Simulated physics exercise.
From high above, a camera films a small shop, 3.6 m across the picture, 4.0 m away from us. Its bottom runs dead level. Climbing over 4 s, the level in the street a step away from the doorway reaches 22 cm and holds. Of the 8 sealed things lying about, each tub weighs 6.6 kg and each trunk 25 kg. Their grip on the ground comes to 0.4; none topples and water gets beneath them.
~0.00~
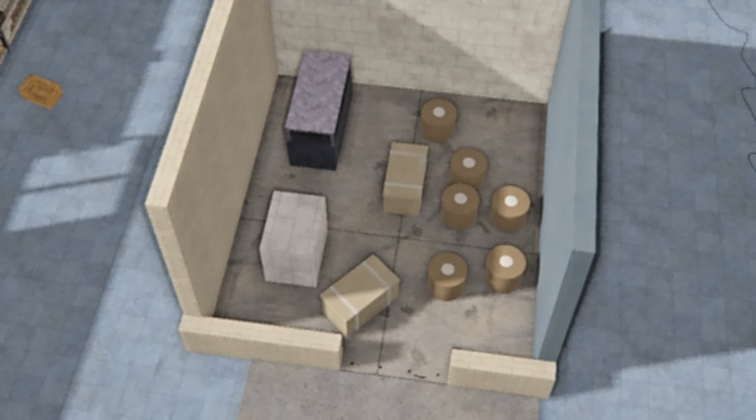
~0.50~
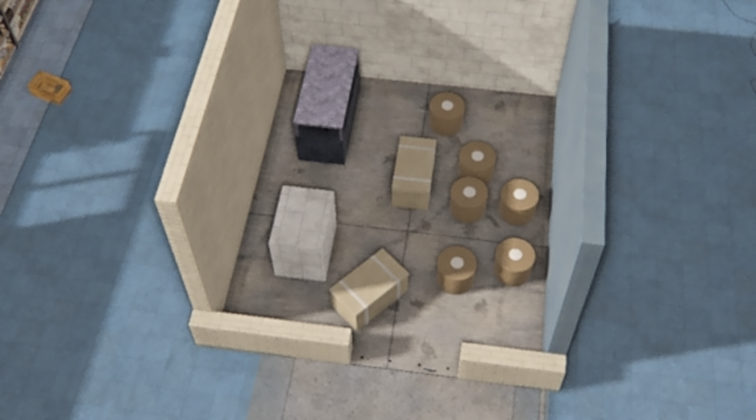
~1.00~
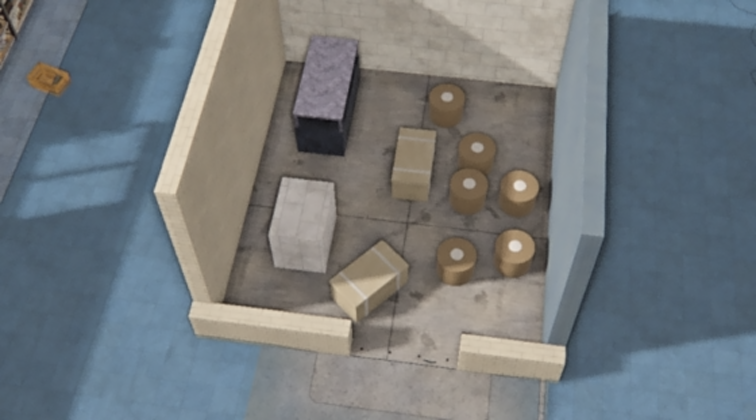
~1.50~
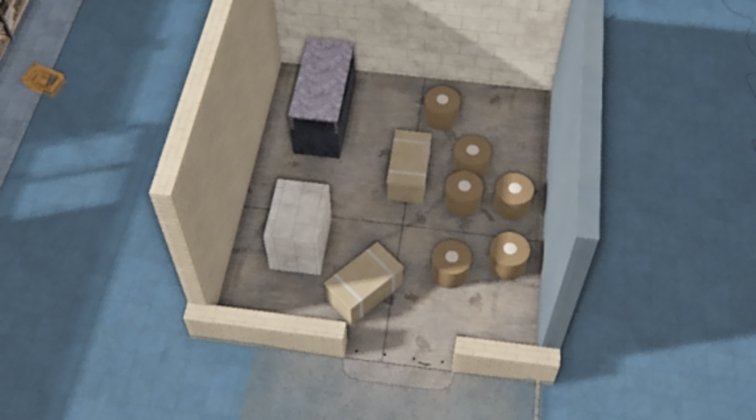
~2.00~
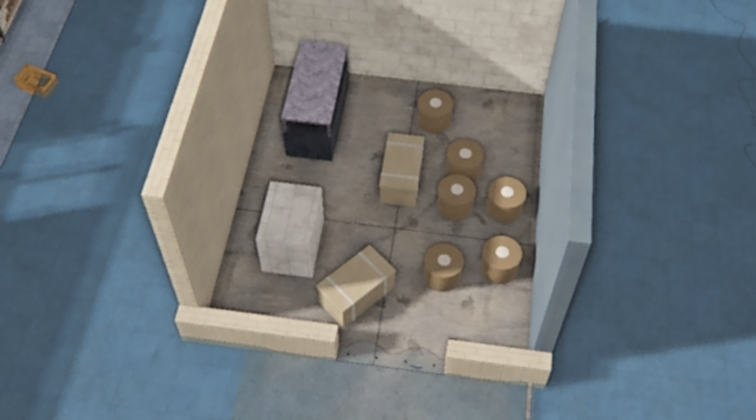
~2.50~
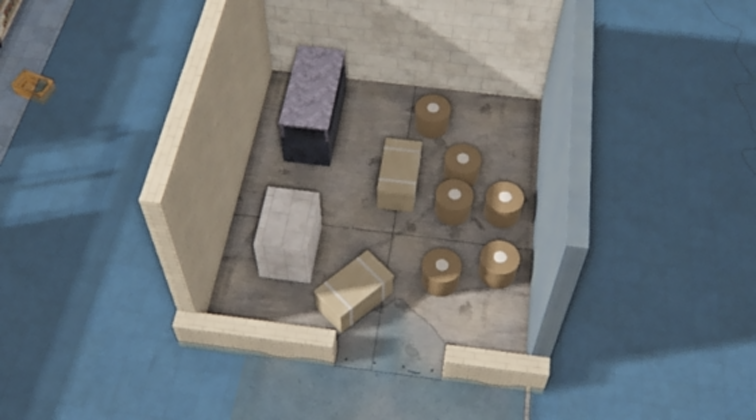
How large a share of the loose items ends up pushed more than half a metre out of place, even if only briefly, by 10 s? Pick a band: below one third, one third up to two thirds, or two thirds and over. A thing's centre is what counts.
The share is two thirds and over.
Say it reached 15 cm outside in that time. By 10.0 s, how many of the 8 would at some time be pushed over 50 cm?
Then it comes to 6.
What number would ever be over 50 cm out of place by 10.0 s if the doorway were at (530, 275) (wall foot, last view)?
The answer then is 5.
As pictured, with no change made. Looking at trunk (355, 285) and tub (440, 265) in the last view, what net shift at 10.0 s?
In turn: 50 cm, 200 cm.
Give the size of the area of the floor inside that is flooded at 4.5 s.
My estimate is roughly 5.0 m2.
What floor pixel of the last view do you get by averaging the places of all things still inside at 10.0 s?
It works out to somewhere near (419, 140) on the floor.
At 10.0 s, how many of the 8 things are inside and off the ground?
Count at that moment: 7.
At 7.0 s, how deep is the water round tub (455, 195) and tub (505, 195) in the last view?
First roughly 13 cm, second roughly 16 cm.
After 3.5 s 0 of 8 are over 50 cm from their spots; 0 afloat.
After 4.5 s 1 of 8 are over 50 cm from their spots; 0 afloat.
After 7.0 s 5 of 8 are over 50 cm from their spots; 5 afloat.
After 10.0 s 7 of 8 are over 50 cm from their spots, and 7 have been at some point; 7 afloat.
